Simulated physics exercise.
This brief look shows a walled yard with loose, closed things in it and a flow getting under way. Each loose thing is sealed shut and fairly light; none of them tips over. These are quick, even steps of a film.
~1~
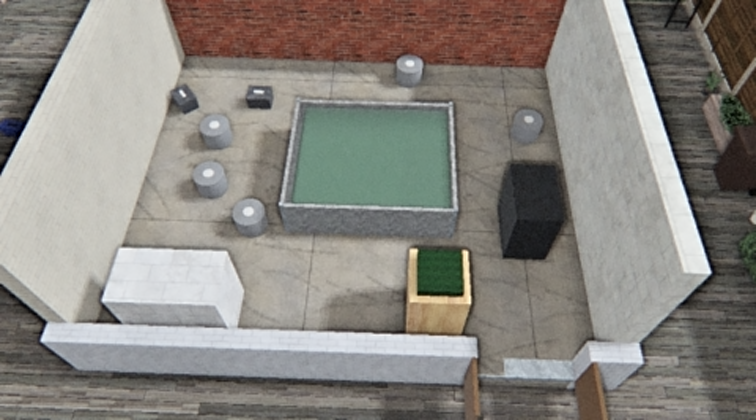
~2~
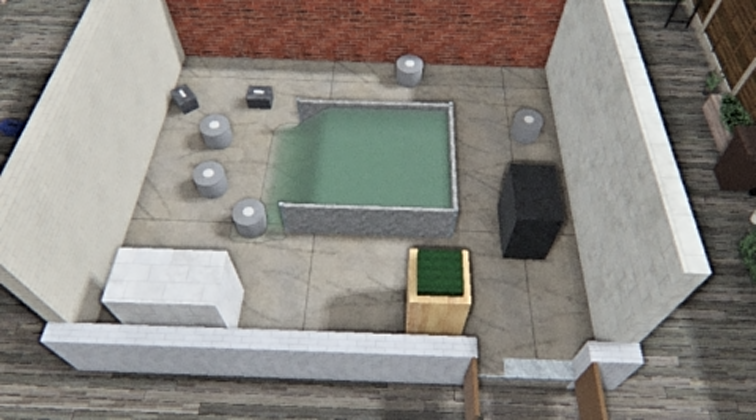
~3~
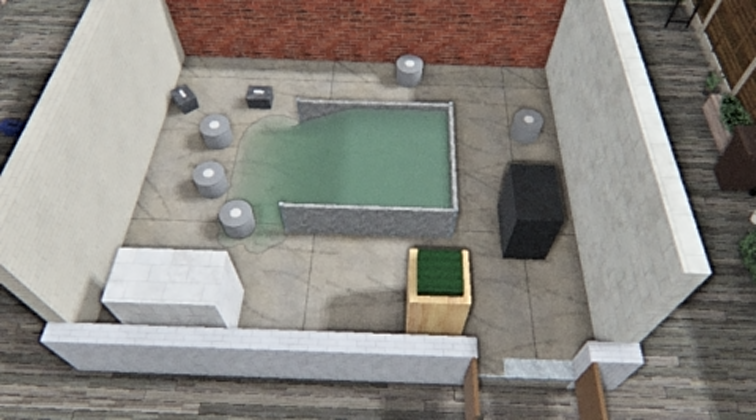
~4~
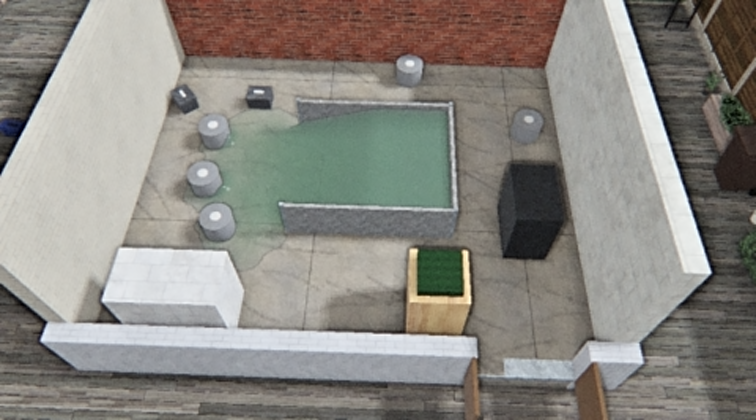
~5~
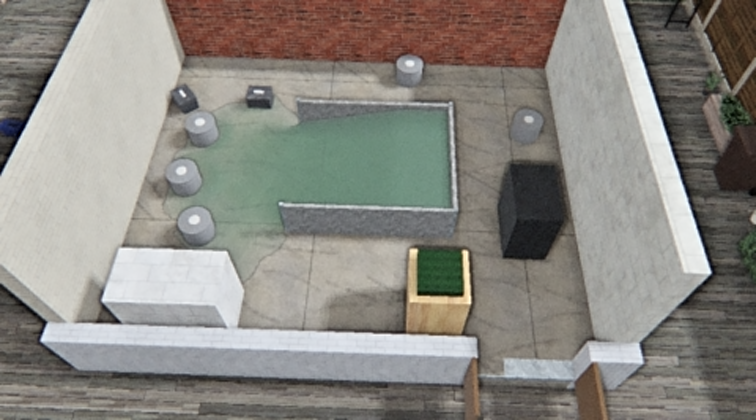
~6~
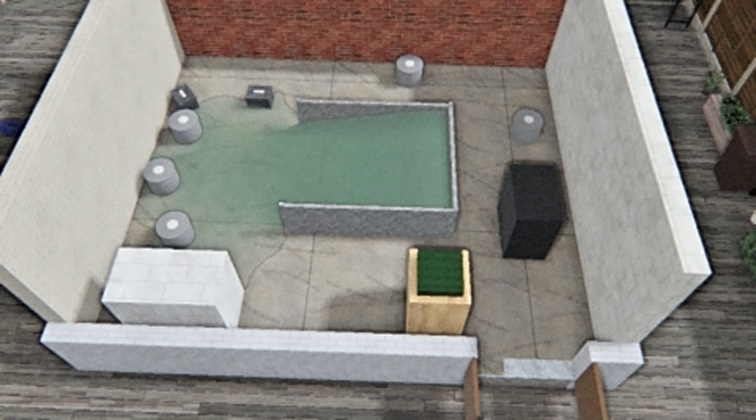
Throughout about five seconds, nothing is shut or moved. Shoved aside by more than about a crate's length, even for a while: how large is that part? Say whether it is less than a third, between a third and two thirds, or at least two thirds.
The share moved far is two thirds and up.
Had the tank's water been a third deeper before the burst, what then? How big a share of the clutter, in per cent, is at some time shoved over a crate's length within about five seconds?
Roughly 100 per cent of them.
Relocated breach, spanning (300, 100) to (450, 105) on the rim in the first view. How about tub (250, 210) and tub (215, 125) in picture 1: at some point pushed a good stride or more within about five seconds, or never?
The first: Stayed short; the second: Cleared that distance.
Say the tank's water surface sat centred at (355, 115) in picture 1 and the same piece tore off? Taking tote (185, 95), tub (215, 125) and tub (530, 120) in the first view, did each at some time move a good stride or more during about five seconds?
Taking them in turn: Got sent well off; got sent well off; kept near its start.
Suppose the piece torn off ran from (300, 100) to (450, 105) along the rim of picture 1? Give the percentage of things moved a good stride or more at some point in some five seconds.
Near 90 in a hundred.
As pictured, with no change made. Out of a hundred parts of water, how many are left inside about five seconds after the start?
Close to 100 per cent, I think.
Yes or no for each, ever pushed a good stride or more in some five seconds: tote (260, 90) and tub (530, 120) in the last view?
In order: Traveled far; stayed within range.
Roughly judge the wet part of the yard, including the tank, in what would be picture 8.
Estimate: Close to 35 in a hundred.
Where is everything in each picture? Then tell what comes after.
The first picture shows a tub at (248, 212) rests on the ground; a tub at (208, 173) rests on the ground; 0 of 7 have shifted.
The second picture shows a tub at (248, 212), on the bottom; a tub at (208, 173) rests on the ground; 0 of 7 have shifted.
The third picture shows a tub at (235, 213), on the bottom, close to its start; a tub at (208, 173), on the bottom; 1 of 7 have shifted.
The fourth picture shows a tub at (215, 216) rests on the ground, a stride from its start; a tub at (202, 173) rests on the ground, close to its start; 2 of 7 have shifted.
The fifth picture shows a tub at (194, 220) rests on the ground, a stride from its start; a tub at (181, 171) rests on the ground, a stride from its start; 3 of 7 have shifted.
The sixth picture shows a tub at (172, 225), on the bottom, a stride from its start; a tub at (159, 170) rests on the ground, a stride from its start; 3 of 7 have shifted.
A moment on, 3 of 7 are well off their spots; 2 afloat.
Next, 5 of 7 are well off their spots; 4 afloat.
Later, 5 of 7 are well off their spots; 4 afloat.
In the end, 5 of 7 are well off their spots, and 6 have been at some point; 4 afloat.
